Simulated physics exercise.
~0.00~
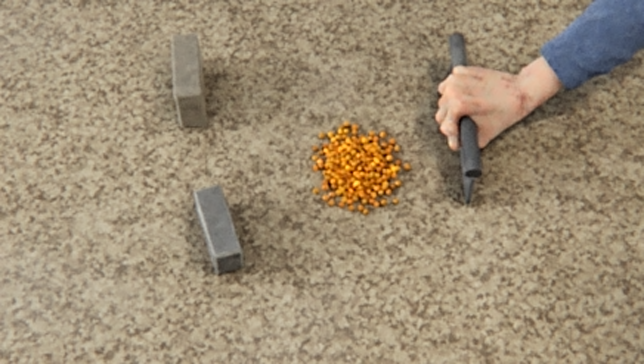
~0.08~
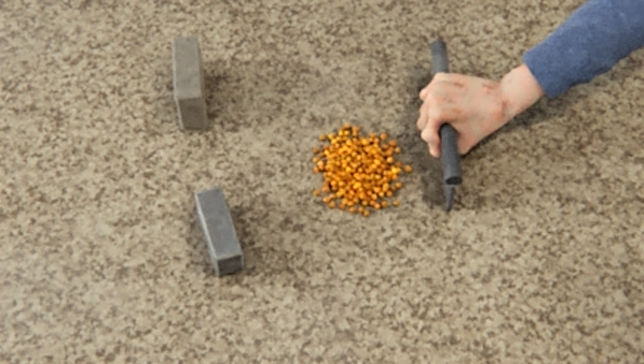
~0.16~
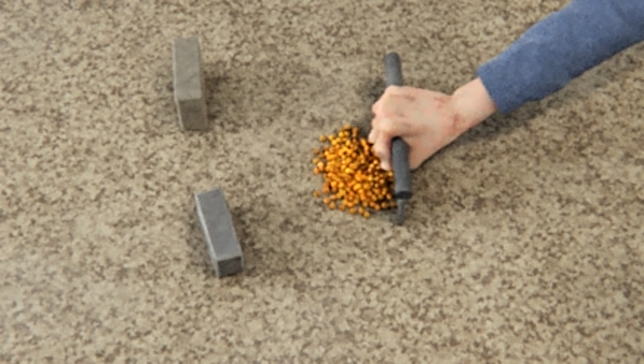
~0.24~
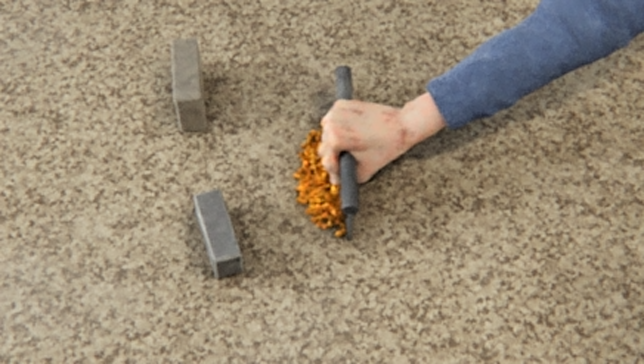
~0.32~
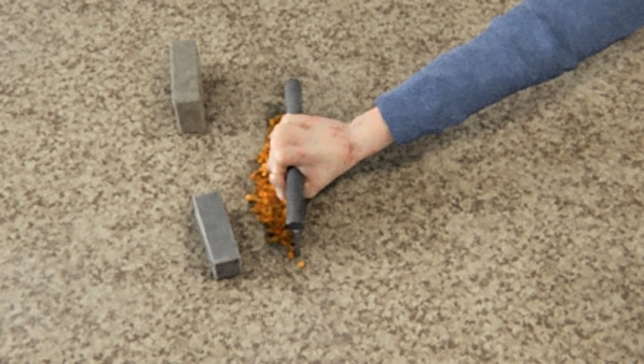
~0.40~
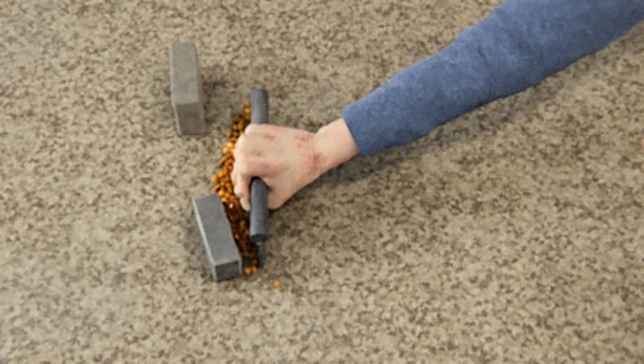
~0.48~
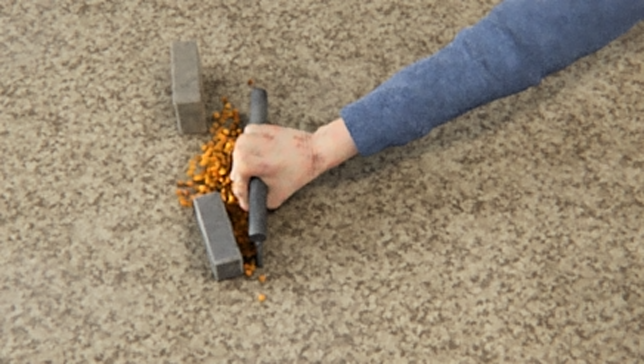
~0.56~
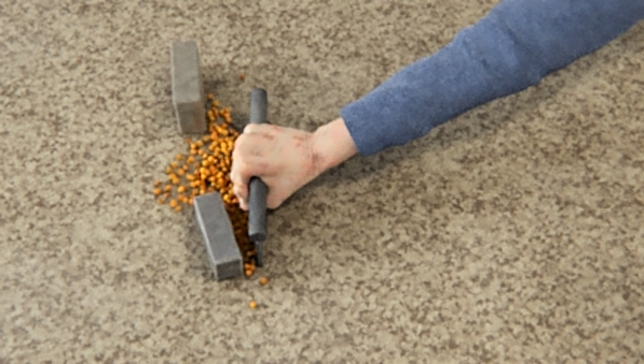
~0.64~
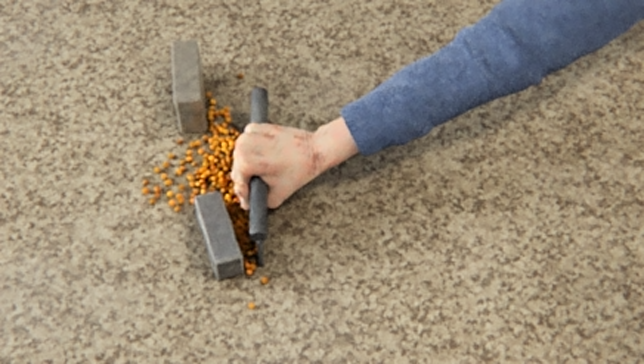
A hand sweeps orange kernels left with a dark bar, and some spill between two blocks.
